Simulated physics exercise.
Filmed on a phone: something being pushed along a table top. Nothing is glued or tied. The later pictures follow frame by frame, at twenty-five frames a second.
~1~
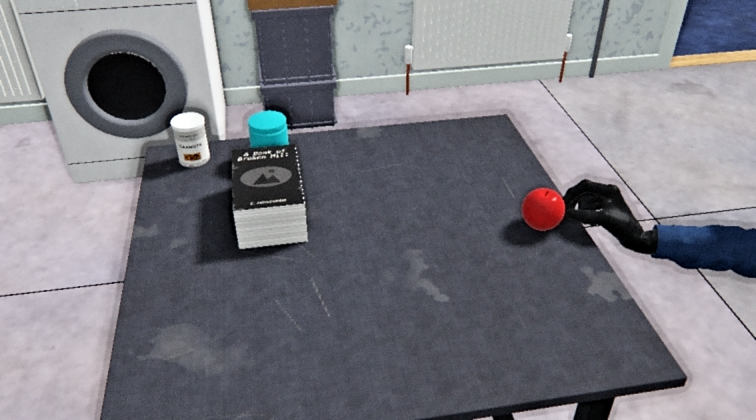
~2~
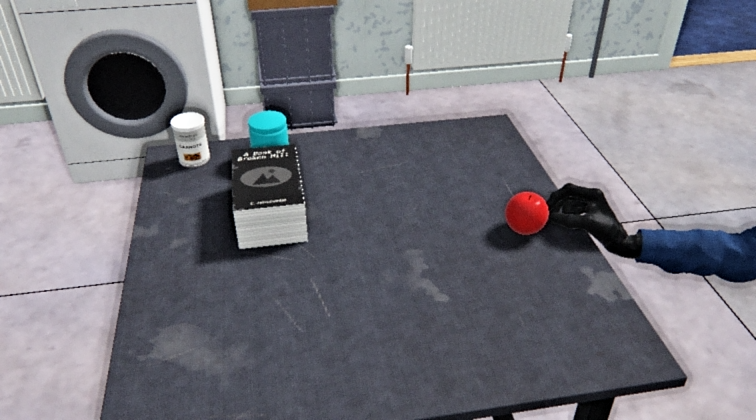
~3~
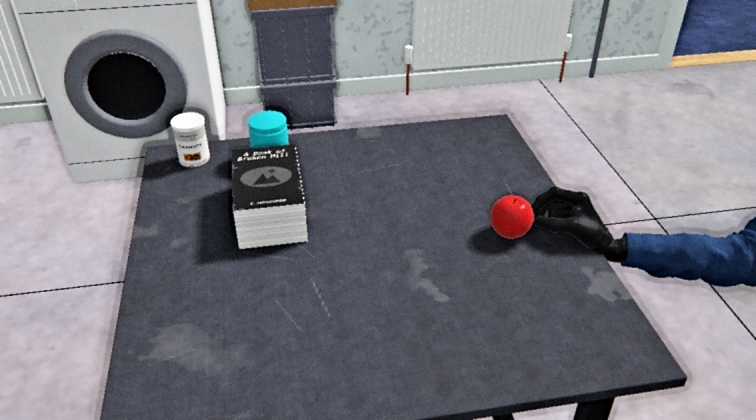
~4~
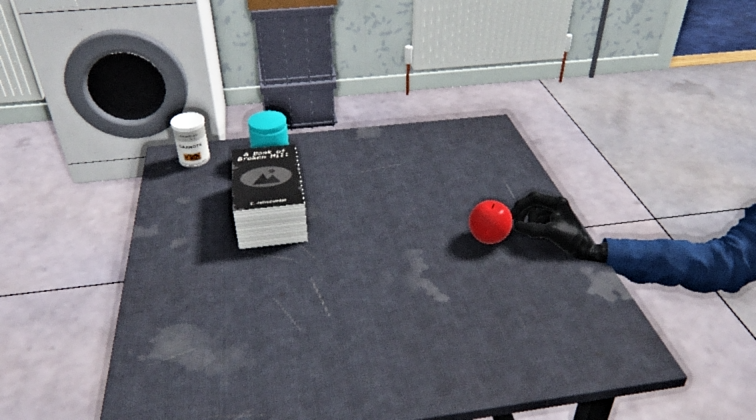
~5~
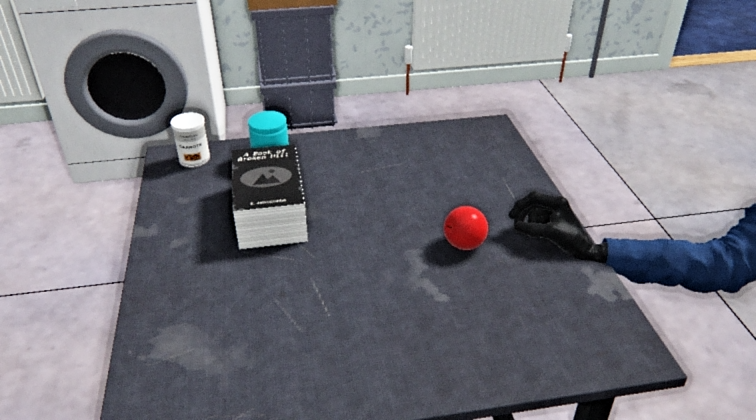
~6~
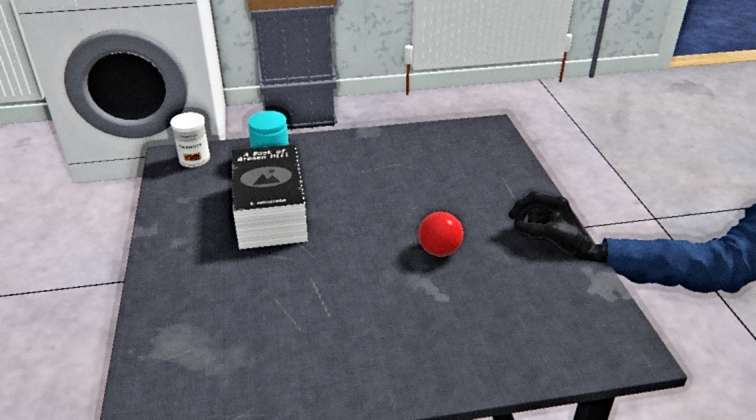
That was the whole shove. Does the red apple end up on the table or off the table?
The red apple falls off the table.
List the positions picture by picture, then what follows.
Under the hand; red apple (543, 209), in the first picture.
Under the hand; red apple (527, 213), in the second picture.
Under the hand; red apple (512, 217), in the third picture.
Red apple (490, 222), in the fourth picture.
Red apple (466, 228) moved about its own width, in the fifth picture.
Red apple (441, 234) moved about its own width, in the sixth picture.
Then, 0.20 s later than the last frame, red apple moved well along near (311, 266).
Then, 0.60 s later than the last frame, red apple now off the table.
Then, 0.80 s later than the last frame, things are still on the move.
Then, 1.10 s later than the last frame, as before.
When it is over, off the table, red apple.
